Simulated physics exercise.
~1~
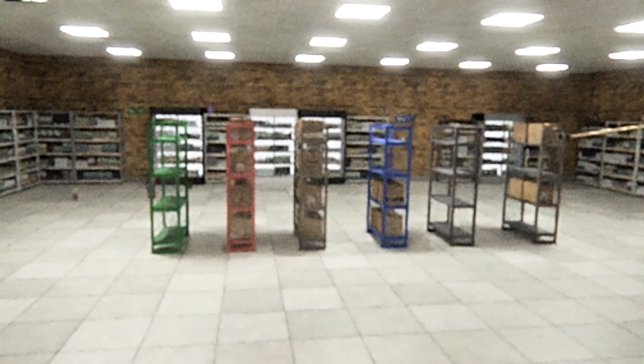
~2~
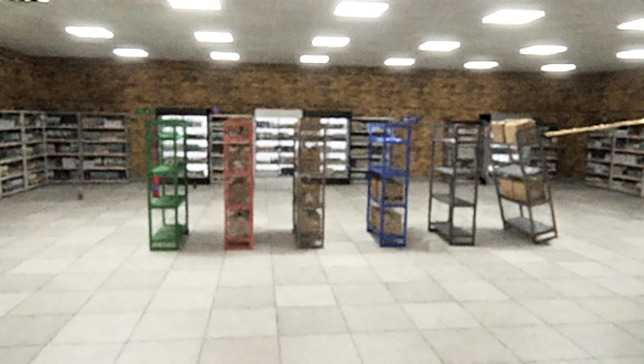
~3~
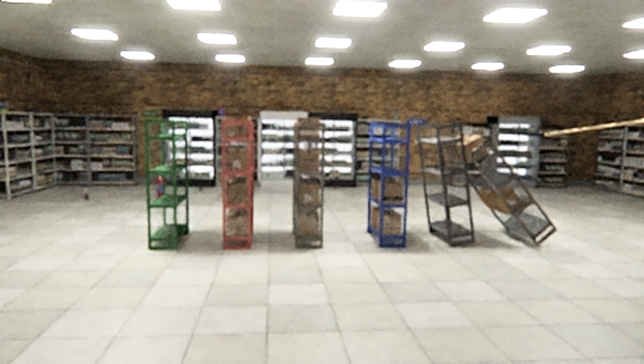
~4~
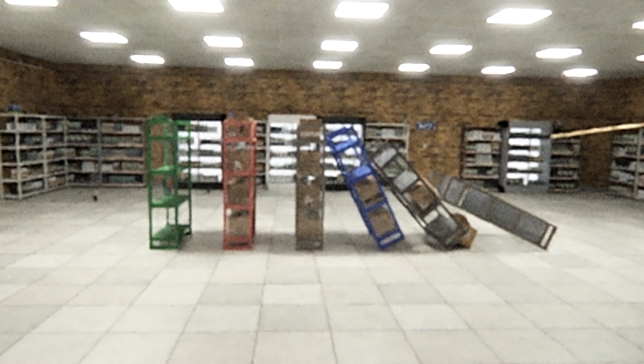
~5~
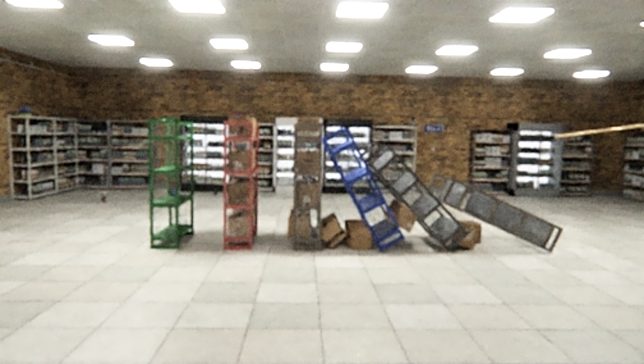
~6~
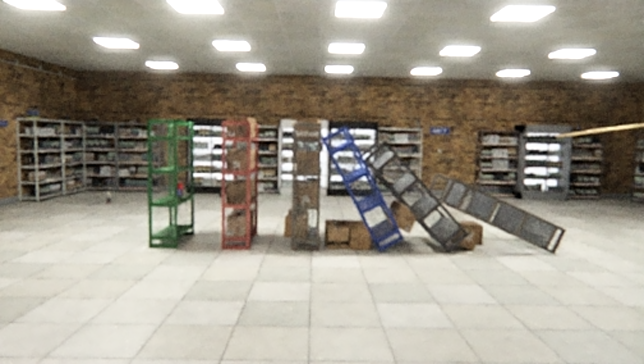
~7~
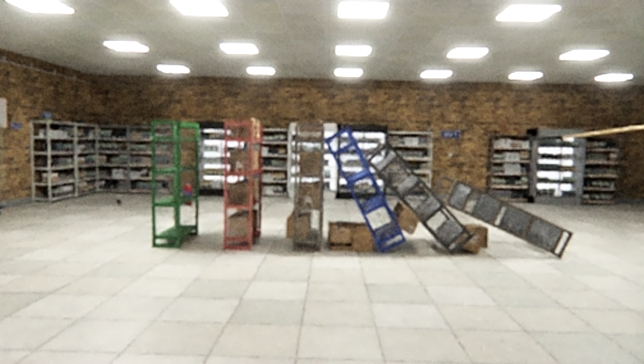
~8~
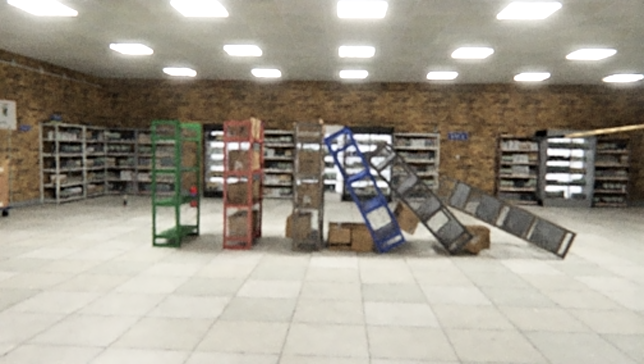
Pole tipping the rightmost of six shelf units leftward, toppling the grey and blue ones, cartons spilling, three left standing.
